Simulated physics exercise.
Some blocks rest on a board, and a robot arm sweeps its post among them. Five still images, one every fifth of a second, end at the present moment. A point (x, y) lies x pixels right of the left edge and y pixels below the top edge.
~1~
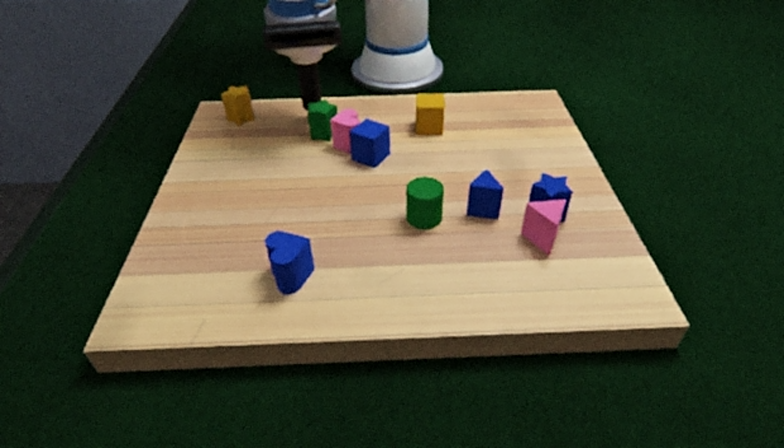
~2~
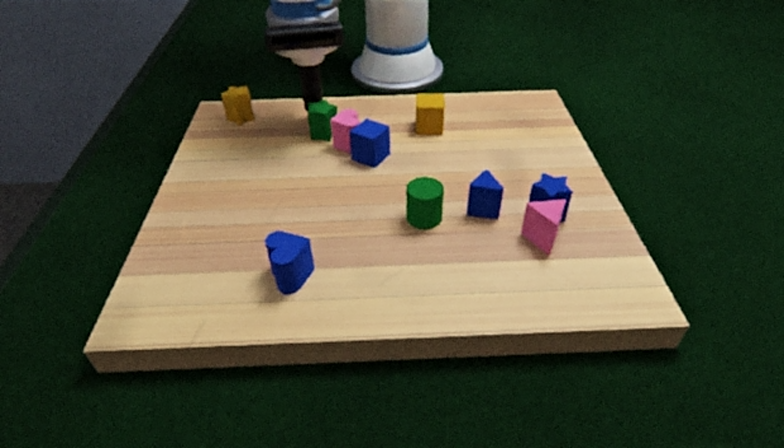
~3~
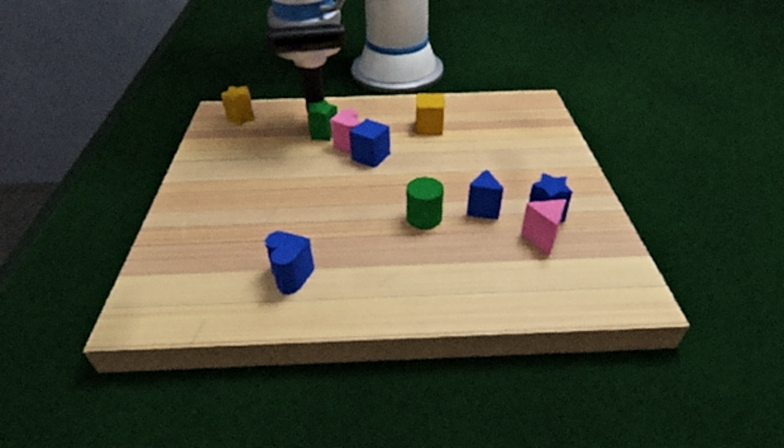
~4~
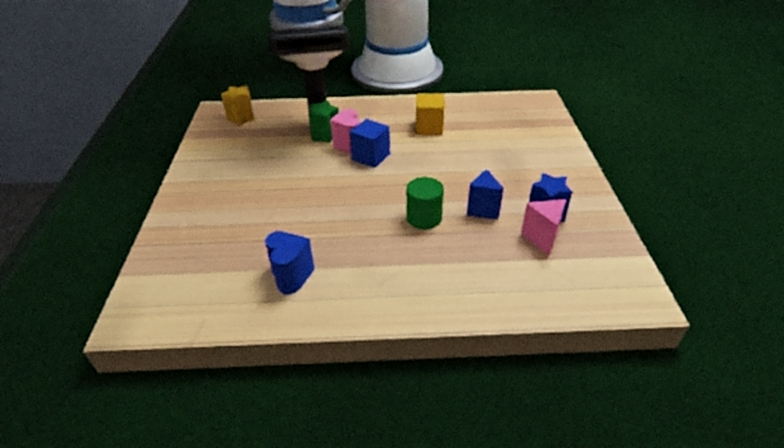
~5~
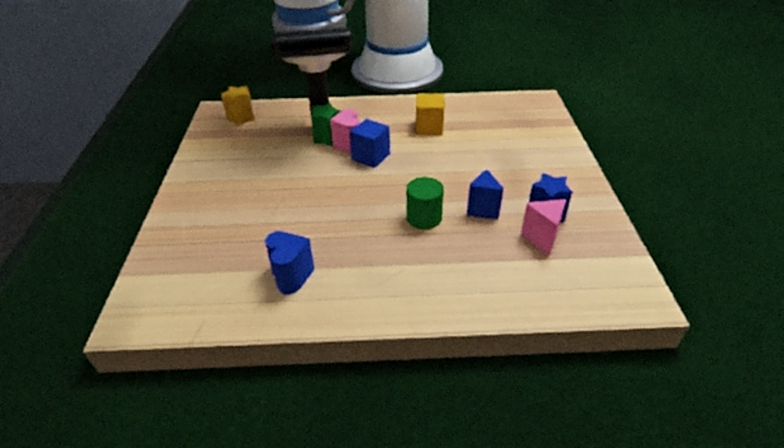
A robot arm edges its post forward and slightly nudges the green block on the board.
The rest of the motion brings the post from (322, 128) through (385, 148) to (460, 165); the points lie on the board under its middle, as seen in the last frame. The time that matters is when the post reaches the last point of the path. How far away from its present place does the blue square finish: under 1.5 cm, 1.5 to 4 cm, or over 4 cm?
Displaced 1.5 to 4 cm.
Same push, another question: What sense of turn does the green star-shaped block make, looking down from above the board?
Bird's-eye view: Clockwise.
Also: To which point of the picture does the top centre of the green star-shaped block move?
It sits at (345, 123).
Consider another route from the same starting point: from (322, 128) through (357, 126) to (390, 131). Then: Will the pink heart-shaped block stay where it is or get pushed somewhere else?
The pink heart-shaped block moves.
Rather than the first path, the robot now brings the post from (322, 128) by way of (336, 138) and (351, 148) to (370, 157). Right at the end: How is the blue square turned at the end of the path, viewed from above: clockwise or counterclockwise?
The answer is counter-clockwise.
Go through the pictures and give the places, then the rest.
The first picture shows post's lower end at (313, 106); green star-shaped block at (321, 106); pink heart-shaped block at (347, 117); blue square at (370, 128); yellow square at (430, 100).
The second picture shows post at (314, 108); blocks still.
The third picture shows post at (316, 110); blocks still.
The fourth picture shows post at (318, 112); green star-shaped block at (322, 108).
The fifth picture shows post at (321, 115); green star-shaped block at (324, 110); pink heart-shaped block at (347, 117); blue square at (370, 128); yellow square at (430, 100).
The first path, step by step. One third of the way, post at (362, 128); green star-shaped block at (345, 123), turned 60° clockwise; pink heart-shaped block at (358, 137); blue square at (386, 140), turned 35° anticlockwise.
Two thirds of the way, post at (410, 141); green star-shaped block at (345, 123), turned 65° clockwise; pink heart-shaped block at (358, 137); blue square at (386, 140), turned 35° anticlockwise.
At the end, post at (461, 152); green star-shaped block at (345, 123), turned 65° clockwise; pink heart-shaped block at (358, 137); blue square at (386, 140), turned 35° anticlockwise; yellow square still.
